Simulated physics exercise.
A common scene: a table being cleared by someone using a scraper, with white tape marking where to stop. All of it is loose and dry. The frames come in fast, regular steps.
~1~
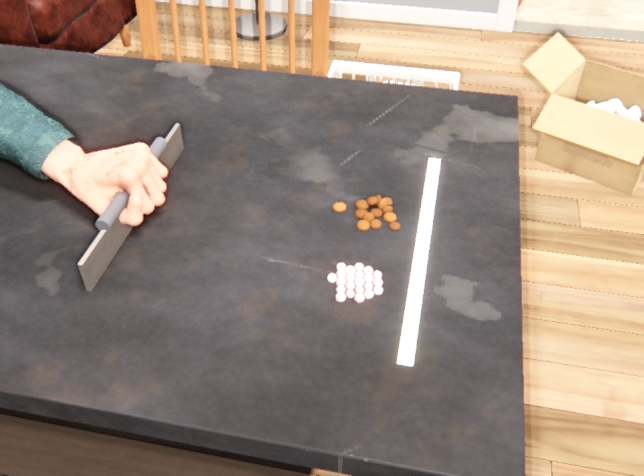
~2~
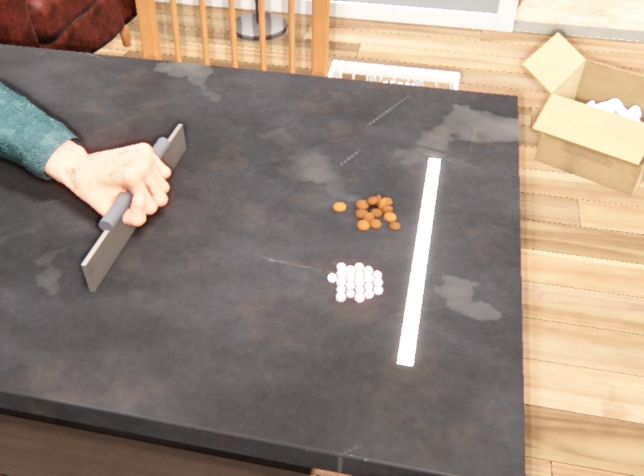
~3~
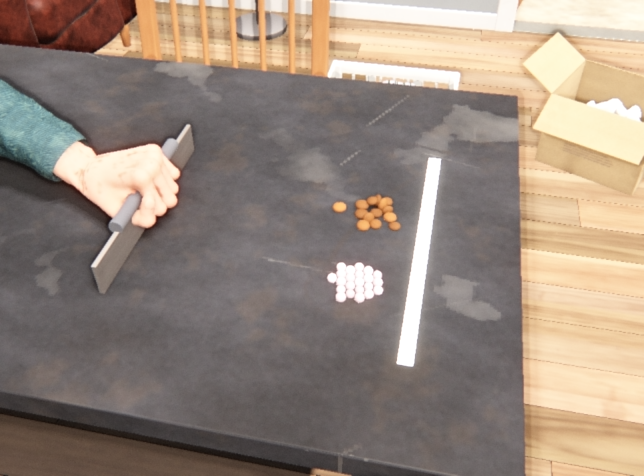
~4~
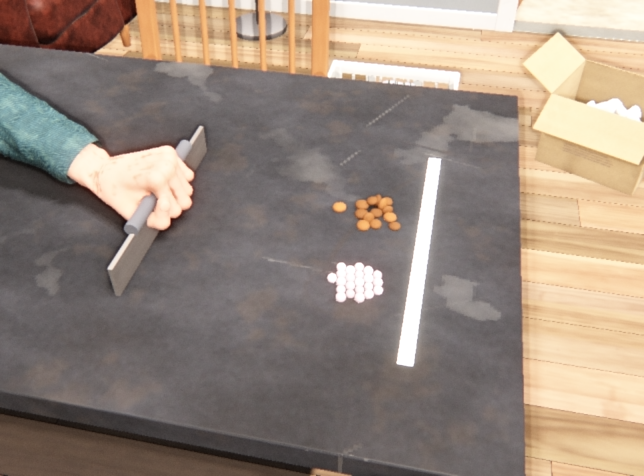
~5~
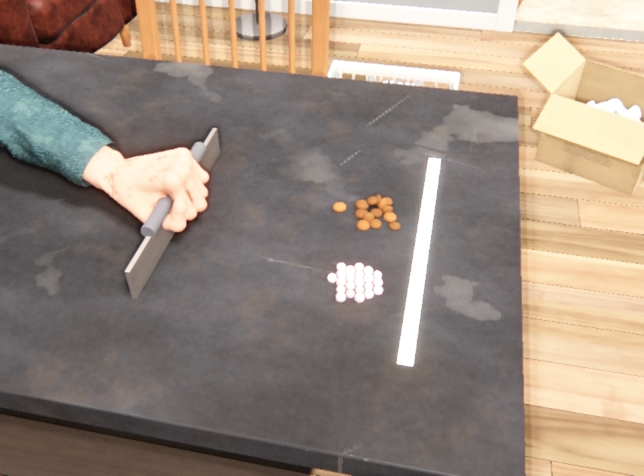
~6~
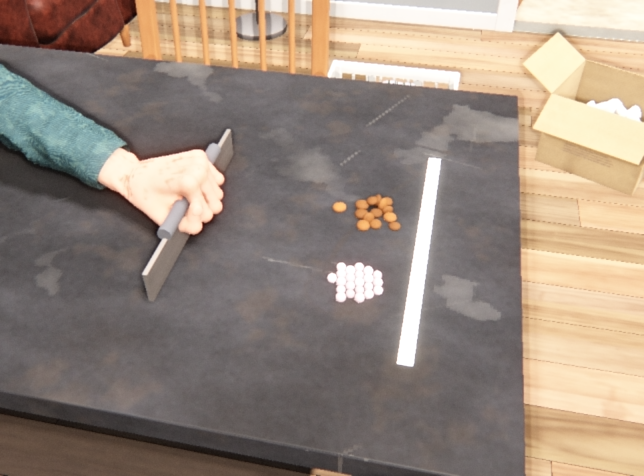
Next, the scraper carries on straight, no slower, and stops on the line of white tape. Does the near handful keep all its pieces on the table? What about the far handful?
The near handful loses some; the far handful keeps them all.
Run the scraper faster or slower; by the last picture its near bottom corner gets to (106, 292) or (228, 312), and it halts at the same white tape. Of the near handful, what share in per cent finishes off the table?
0 % and 100 %.
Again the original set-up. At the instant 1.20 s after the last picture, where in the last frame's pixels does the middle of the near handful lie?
Near (519, 313).
Then, 0.45 s after the last picture, scraper still moving, near (313, 208); near handful all on the table, its front near (378, 290); far handful all on the table, its front near (395, 227).
Then, 0.92 s after the last picture, scraper stopped at the white tape; near handful all on the table, its front near (456, 345); far handful all on the table, its front near (469, 216).
Then, 1.20 s after the last picture, scraper stopped at the white tape; near handful all on the table, its front near (531, 371); far handful all on the table, its front near (472, 216).
At rest, scraper stopped at the white tape; near handful all over the edge; far handful all on the table, its front near (472, 216).
